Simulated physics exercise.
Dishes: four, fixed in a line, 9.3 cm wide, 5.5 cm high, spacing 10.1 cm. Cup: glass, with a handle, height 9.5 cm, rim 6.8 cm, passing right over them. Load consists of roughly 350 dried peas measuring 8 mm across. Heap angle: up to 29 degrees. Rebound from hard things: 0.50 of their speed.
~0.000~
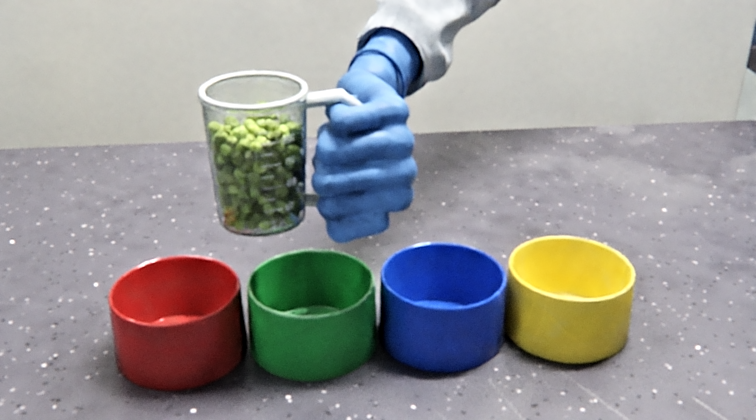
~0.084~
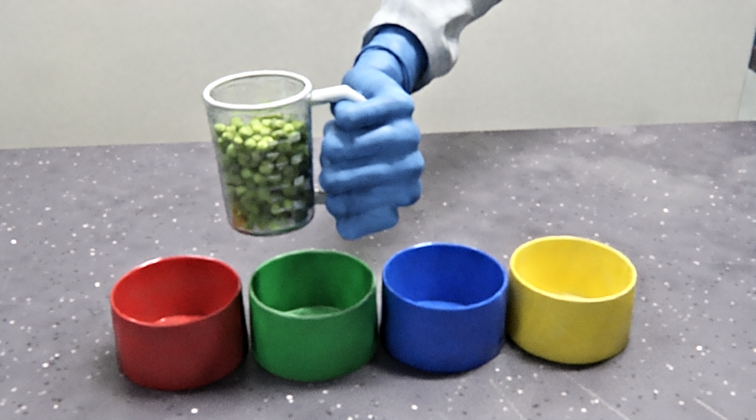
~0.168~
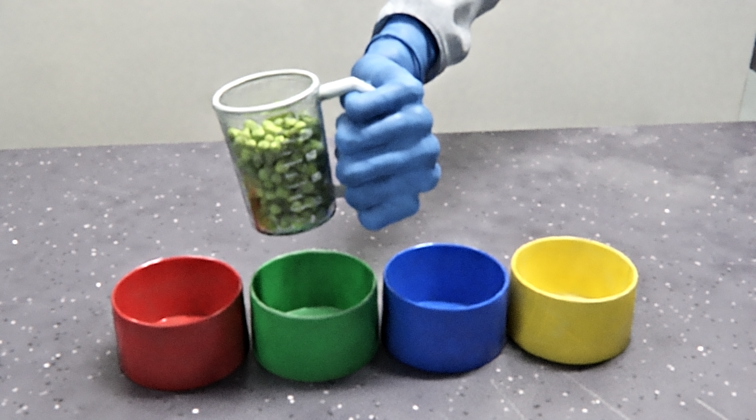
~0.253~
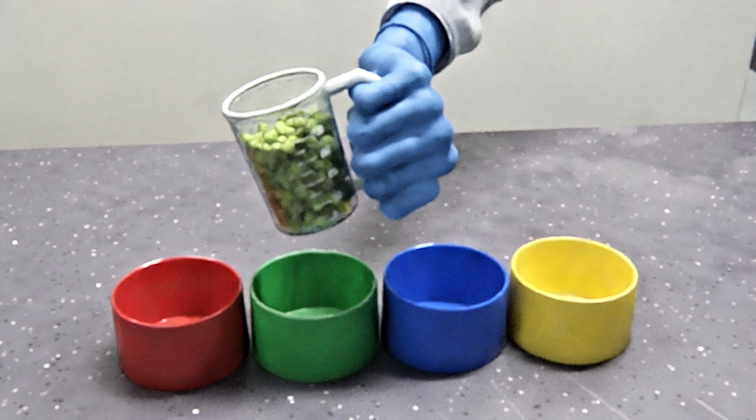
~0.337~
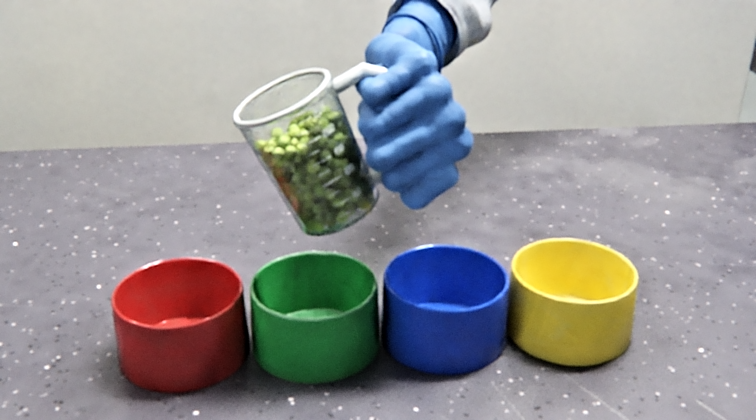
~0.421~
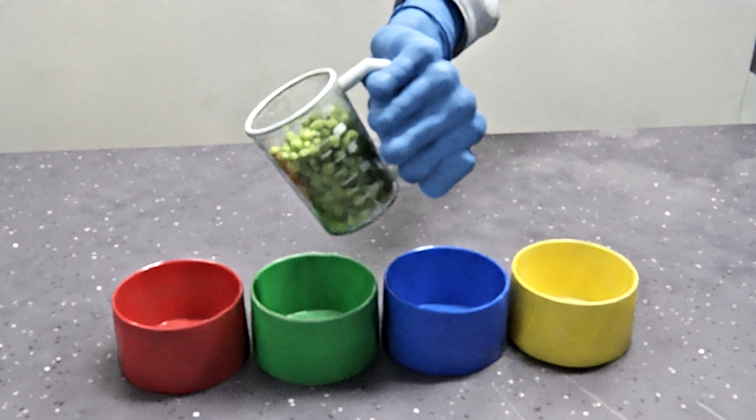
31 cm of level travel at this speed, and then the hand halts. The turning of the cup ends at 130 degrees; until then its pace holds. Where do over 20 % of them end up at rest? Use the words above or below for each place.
Red: Below; blue: Above; green: Below; yellow: Below; counter: Below.
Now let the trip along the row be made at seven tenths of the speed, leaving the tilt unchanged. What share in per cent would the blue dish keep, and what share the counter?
Shares: Blue 30, counter 10.
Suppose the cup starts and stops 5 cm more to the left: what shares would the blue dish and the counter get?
Then the blue dish would get 40 and the counter 10.
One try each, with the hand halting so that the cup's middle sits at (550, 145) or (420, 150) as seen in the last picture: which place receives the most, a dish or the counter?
Try 1 - blue; try 2 - green.
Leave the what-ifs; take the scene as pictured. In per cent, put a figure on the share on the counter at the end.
Close to 5 %, more or less.
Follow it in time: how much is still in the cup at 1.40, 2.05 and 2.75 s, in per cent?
About 75, 0, 0 per cent.
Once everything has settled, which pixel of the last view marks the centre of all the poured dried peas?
After settling, the middle sits near (444, 312).
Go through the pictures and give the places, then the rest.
Cup at (258, 155), tilt 0 degrees, lip at (202, 92), moved 0.0 cm; middle of the pieces at (253, 170); red dish at (175, 289); green dish at (311, 282); blue dish at (443, 274); yellow dish at (571, 267), in the first frame.
Cup at (265, 155), tilt 2 degrees, lip at (206, 94), moved 0.4 cm; middle of the pieces at (260, 170), in the second frame.
Cup at (280, 155), tilt 9 degrees, lip at (215, 100), moved 1.4 cm; middle of the pieces at (278, 170), in the third frame.
Cup at (296, 154), tilt 16 degrees, lip at (225, 108), moved 2.4 cm; middle of the pieces at (295, 170), in the fourth frame.
Cup at (311, 155), tilt 23 degrees, lip at (236, 117), moved 3.5 cm; middle of the pieces at (313, 170), in the fifth frame.
Cup at (327, 156), tilt 30 degrees, lip at (248, 127), moved 4.6 cm; middle of the pieces at (330, 171); red dish at (178, 293); green dish at (314, 285); blue dish at (446, 278); yellow dish at (574, 271). The cup turns about 85 degrees a second and travels 13 cm a second, in the sixth frame.
After 1.40 s, tilt 111 degrees; cup holds 75 %, blue 15 %, green 5 %.
After 2.05 s, tilt 130 degrees; cup holds 0 %, blue 90 %, green 5 %.
After 2.75 s, tilt 130 degrees; cup holds 0 %, blue 90 %, green 5 %.
In the end, at 3.0 s, red 0 %, blue 90 %, green 5 %, yellow 0 %, counter 5 %.
